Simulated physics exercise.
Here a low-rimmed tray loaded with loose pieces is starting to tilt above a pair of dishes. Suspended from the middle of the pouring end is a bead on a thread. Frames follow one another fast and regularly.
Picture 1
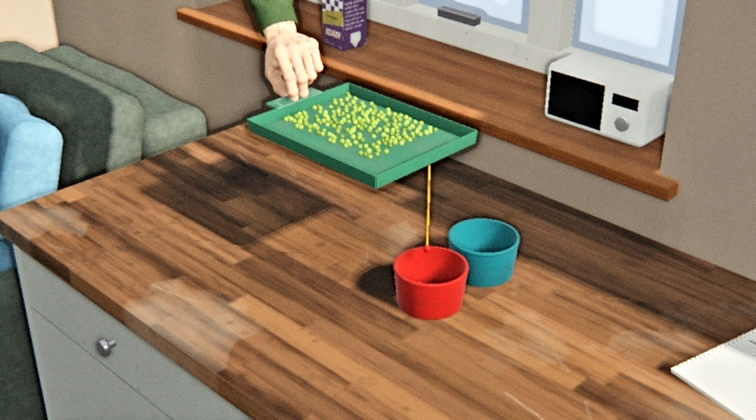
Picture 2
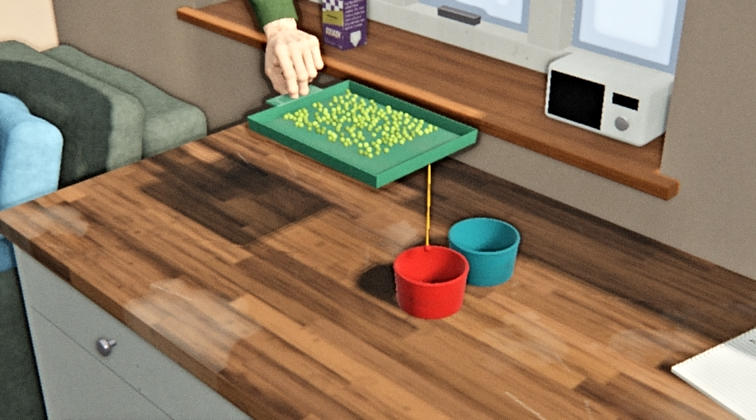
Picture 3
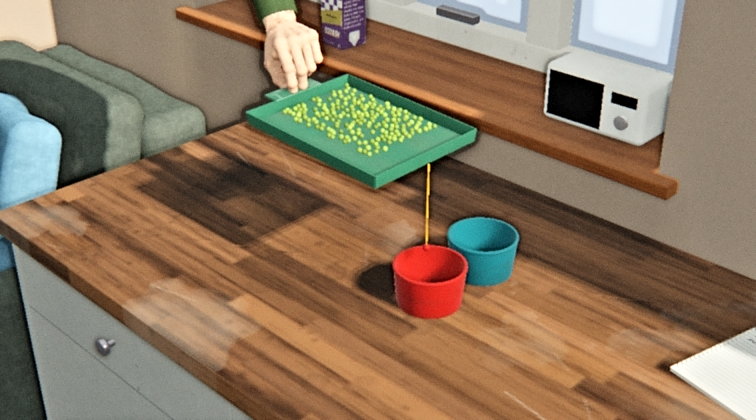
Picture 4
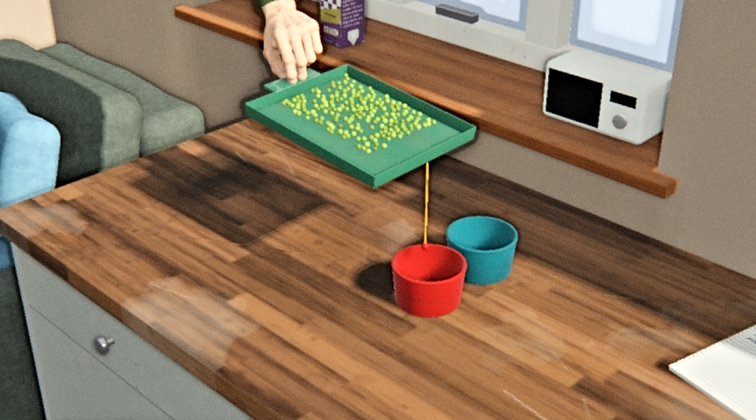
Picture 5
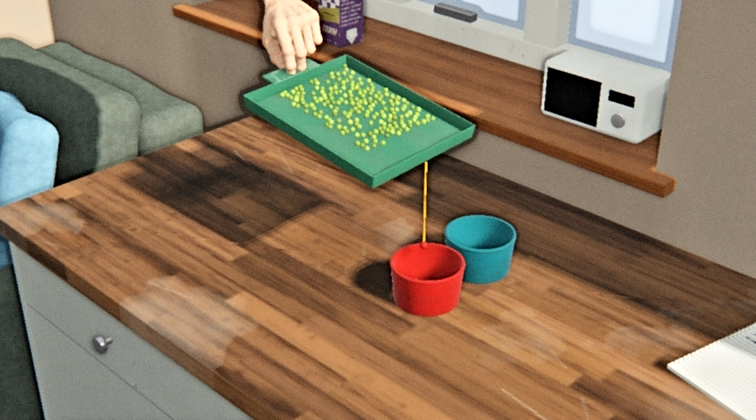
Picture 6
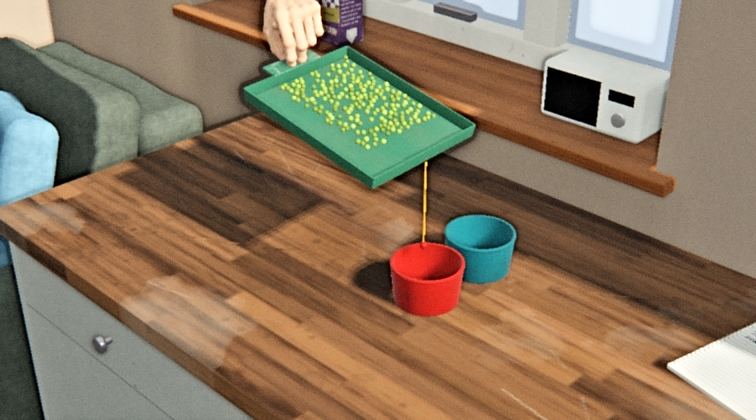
A green tray of loose green peas tilts gradually as a hand raises its far left end, the near end staying low above a red dish and a teal dish on a wooden counter, a thread hanging from that end.
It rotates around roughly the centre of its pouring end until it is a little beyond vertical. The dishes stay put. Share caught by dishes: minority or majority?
Minority.
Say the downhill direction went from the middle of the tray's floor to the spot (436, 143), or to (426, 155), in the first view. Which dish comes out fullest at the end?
Try 1: Right-side dish. Try 2: Right-side dish.
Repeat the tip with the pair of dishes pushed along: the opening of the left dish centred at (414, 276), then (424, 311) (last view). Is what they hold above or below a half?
Beyond half, then short of half.
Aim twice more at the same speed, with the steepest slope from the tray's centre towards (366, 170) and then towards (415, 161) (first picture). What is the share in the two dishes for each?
It comes to about 0 per cent the first time and about 50 per cent the second.
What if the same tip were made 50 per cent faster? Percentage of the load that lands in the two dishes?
It would be around 30 per cent.
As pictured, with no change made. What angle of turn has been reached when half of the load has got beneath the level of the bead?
About 110°.
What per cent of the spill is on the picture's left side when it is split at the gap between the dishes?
It amounts to some 80 percent.
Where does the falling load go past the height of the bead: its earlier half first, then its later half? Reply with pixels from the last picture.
It passes near (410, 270) first and then near (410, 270).
Soon, tray tipped steeply; nearly all on the tray; a stray few outside both; a stray few in the air.
A while on, tray tipped right over; nearly all on the tray; a stray few in the left dish; a small part outside both; a stray few in the air.
Towards the end, tray tipped past a quarter turn; about a third in the left dish; about two thirds outside both.
Finally, tray tipped past a quarter turn; about a third in the left dish; none in the right dish; about two thirds outside both.
